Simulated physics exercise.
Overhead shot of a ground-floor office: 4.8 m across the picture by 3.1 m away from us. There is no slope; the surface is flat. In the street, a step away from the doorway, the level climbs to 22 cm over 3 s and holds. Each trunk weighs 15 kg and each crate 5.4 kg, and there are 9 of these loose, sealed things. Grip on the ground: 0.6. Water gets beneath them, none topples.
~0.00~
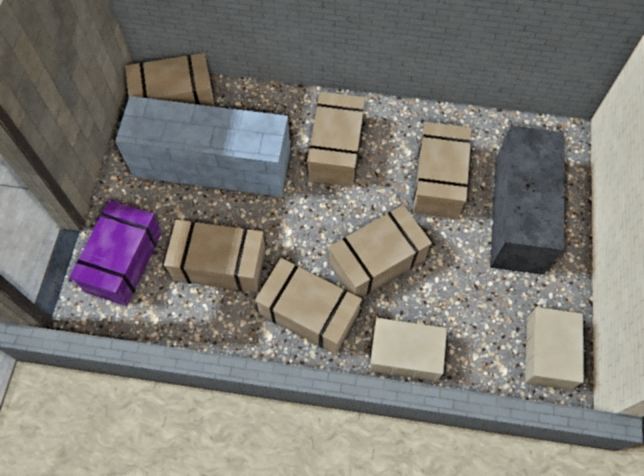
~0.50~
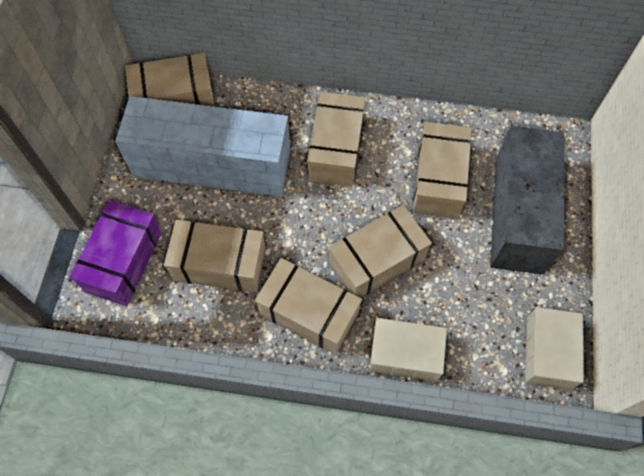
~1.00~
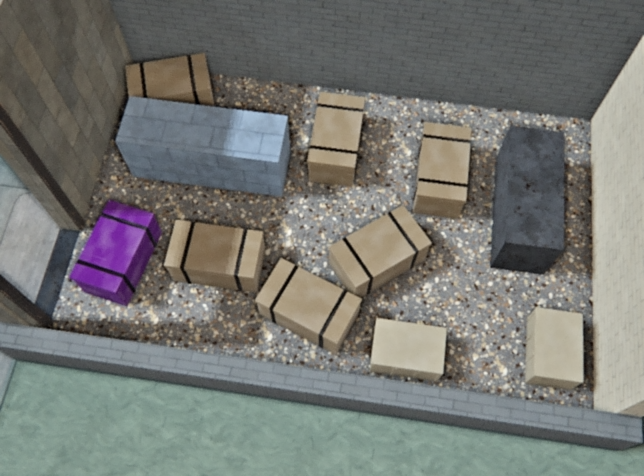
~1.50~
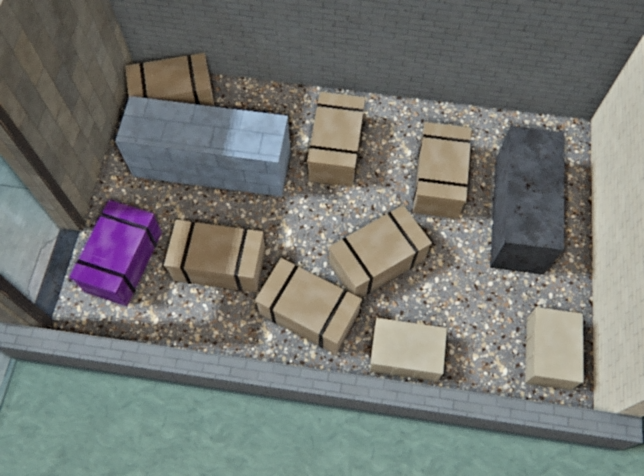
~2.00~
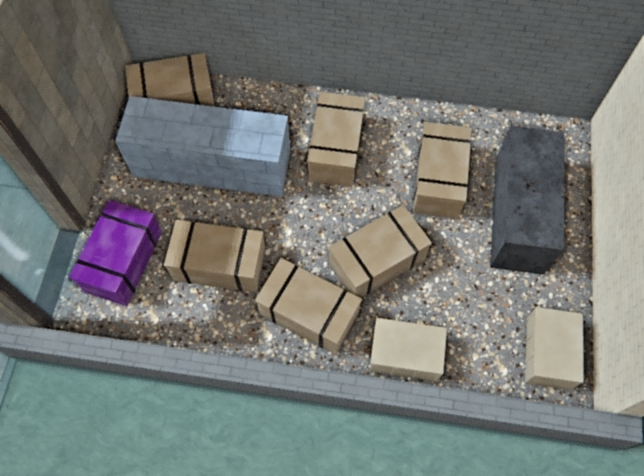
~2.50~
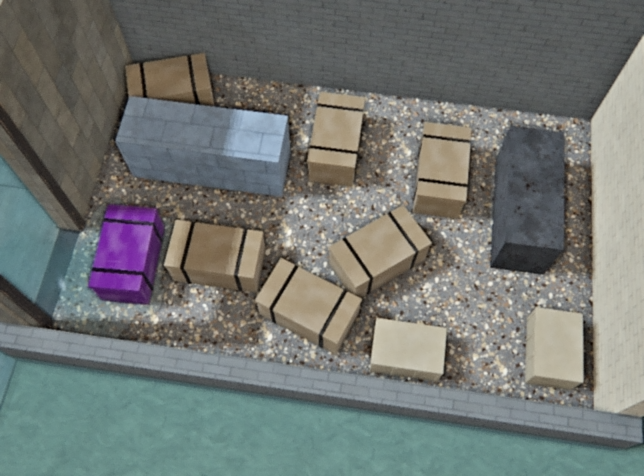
A purple trunk with dark straps sits near the doorway at the left of a walled, pebble-floored room, seen from overhead by a still camera. Tan strapped boxes lie scattered around it, with a long grey block at upper left, a dark block at right and paler boxes at lower right. Greenish water covers the ground outside, then enters the doorway, and the trunk turns and shifts slightly.
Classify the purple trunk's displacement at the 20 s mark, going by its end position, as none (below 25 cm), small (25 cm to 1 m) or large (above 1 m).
Large.
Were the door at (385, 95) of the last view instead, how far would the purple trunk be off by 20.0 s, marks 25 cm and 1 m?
The purple trunk goes a bit.
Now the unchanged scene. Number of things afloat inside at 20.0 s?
At that time, 9.
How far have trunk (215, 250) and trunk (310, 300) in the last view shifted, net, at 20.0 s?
First 200 cm, then 80 cm.
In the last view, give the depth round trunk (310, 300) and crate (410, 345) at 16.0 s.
First about 14 cm, second about 16 cm.
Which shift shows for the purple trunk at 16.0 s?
I'd guess some 300 cm by then.
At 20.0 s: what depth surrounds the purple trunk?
Near 18 cm deep.
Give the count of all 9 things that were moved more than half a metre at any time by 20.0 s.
Count: 7.
After 4.0 s the purple trunk is near (163, 246), 0.5 m from its start, afloat; 1 afloat.
After 9.0 s the purple trunk is near (427, 199), 2.8 m from its start, afloat; 7 afloat.
After 16.0 s the purple trunk is near (423, 220), 2.8 m from its start, afloat; 9 afloat.
After 20.0 s the purple trunk is near (421, 143), 2.9 m from its start, afloat; 9 afloat.
